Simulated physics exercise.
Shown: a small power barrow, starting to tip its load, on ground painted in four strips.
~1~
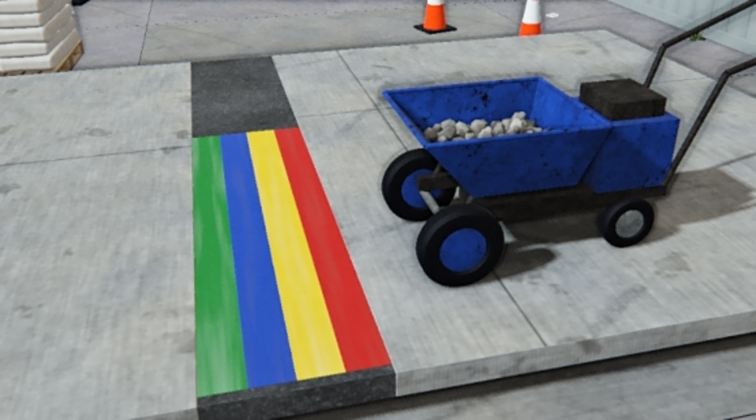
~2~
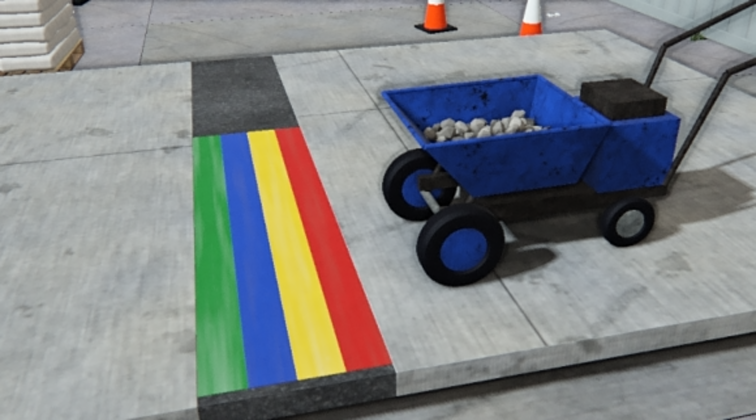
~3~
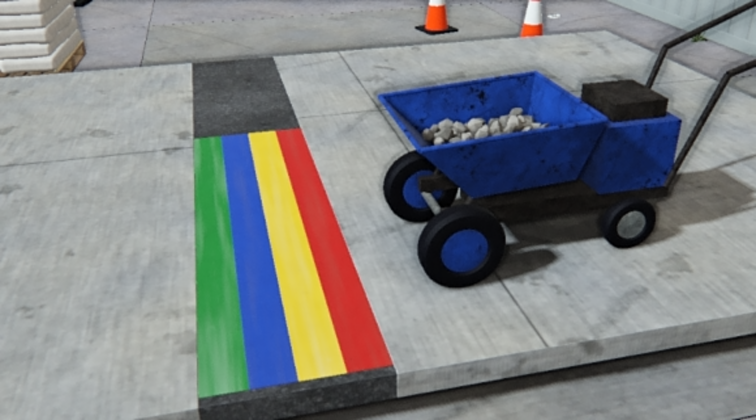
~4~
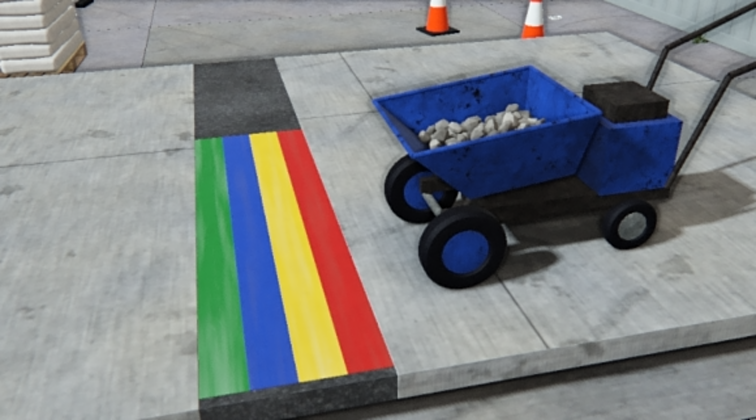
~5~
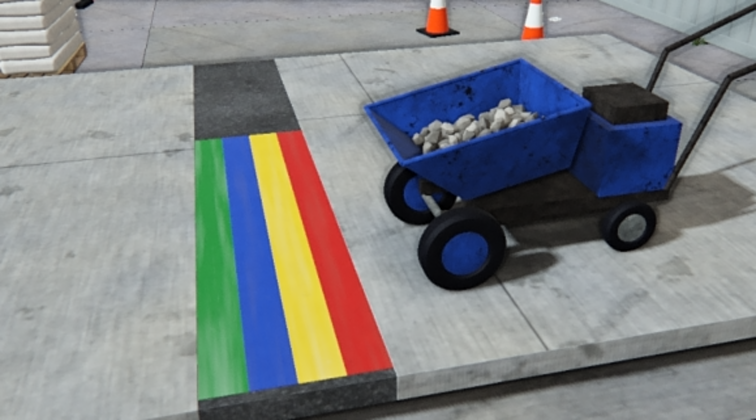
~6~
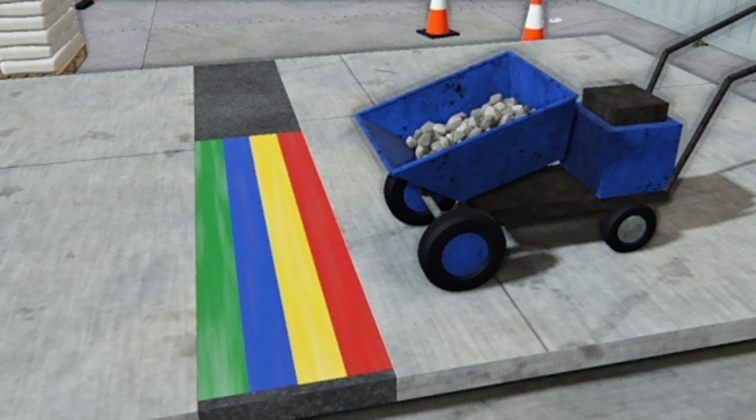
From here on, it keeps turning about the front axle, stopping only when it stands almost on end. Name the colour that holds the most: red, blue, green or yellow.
That would be yellow.
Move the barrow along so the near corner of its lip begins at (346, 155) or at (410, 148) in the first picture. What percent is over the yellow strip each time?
Roughly 0 per cent, and 40 per cent.
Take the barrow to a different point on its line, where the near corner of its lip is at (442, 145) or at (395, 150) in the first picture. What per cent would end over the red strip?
First place: Around 40 per cent. Second place: Around 0 per cent.
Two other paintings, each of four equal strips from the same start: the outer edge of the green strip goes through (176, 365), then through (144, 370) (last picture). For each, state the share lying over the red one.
I'd estimate some 20 per cent, and then some 30 per cent.
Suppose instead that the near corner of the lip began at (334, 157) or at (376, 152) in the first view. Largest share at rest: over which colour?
Try one: The green strip; try two: The blue one.
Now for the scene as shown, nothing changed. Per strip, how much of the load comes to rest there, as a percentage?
Red 15 %, yellow 40 %, blue 20 %, green 5 %.
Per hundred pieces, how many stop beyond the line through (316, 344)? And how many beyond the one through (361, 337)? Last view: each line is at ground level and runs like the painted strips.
Roughly 50 and 90 percent.
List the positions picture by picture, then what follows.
The first picture shows lip of the skip near (426, 147), level; top of the load near (500, 142), broken stones; red strip near (355, 328); yellow strip near (311, 335); blue strip near (266, 342); green strip near (220, 350).
The second picture shows lip of the skip near (425, 147), level; top of the load near (499, 141).
The third picture shows lip of the skip near (421, 151), tipped barely; top of the load near (510, 131).
The fourth picture shows lip of the skip near (414, 156), tipped a little; top of the load near (506, 129).
The fifth picture shows lip of the skip near (403, 164), tipped a little; top of the load near (514, 129).
The sixth picture shows lip of the skip near (392, 173), tipped clearly; top of the load near (517, 125); red strip near (357, 332); yellow strip near (313, 339); blue strip near (267, 346); green strip near (221, 353).
Shortly afterwards, skip tipped steeply; the whole lot in the skip.
Next, skip tipped right over; all but a few in the skip; only a few over the red strip; a little over the yellow strip.
Some moments later, skip tipped right over; near a quarter in the skip; a little over the red strip; near half over the yellow strip; near a quarter over the blue strip; only a few over the green strip; only a few off the paint.
In the end, skip tipped right over; a little in the skip; near a quarter over the red strip; near a third over the yellow strip; near a quarter over the blue strip; a little over the green strip; a little off the paint.
